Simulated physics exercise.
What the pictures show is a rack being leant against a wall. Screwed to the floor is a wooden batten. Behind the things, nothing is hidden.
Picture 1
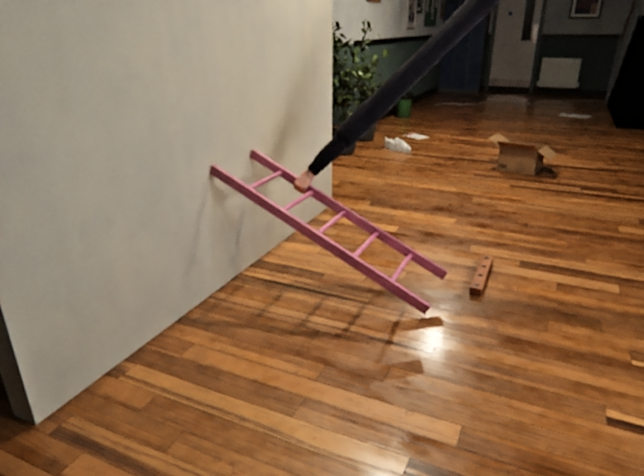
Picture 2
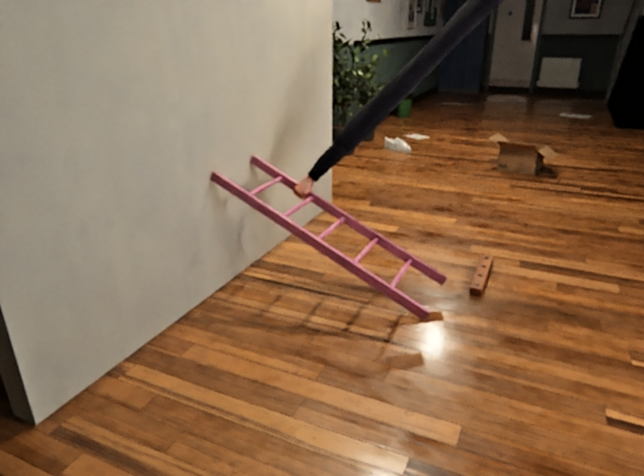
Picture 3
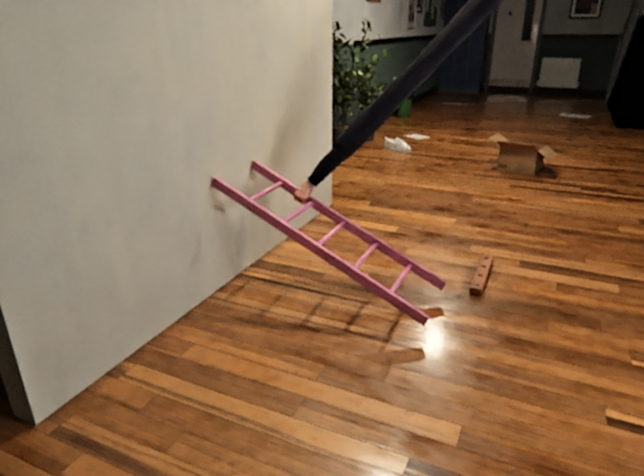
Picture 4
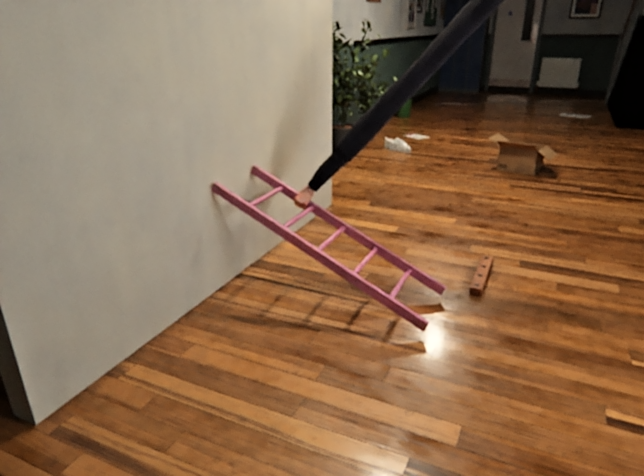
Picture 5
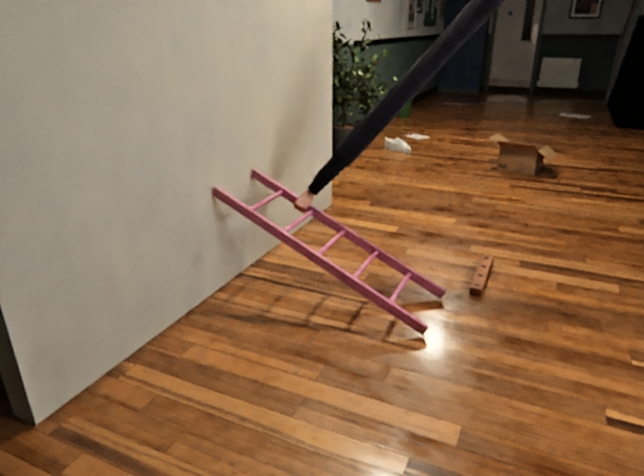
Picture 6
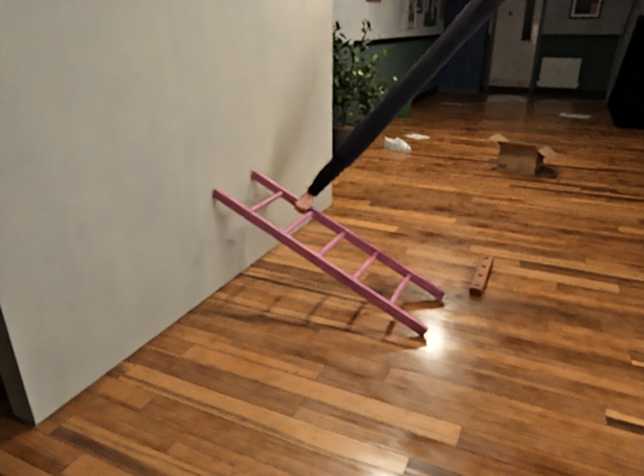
The clip shows a dark-sleeved arm holding a pink ladder-like rack at a slant against a pale wall, lowering it slightly toward the wooden floor, then keeping hold of it, while a small wooden batten stays still nearby.
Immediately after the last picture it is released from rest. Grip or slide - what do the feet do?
It drops.
Then, 0.26 s on from there, pink rack turned 10° from its first pose near (336, 263).
In the end, the pink rack slides out and falls, near (339, 292).
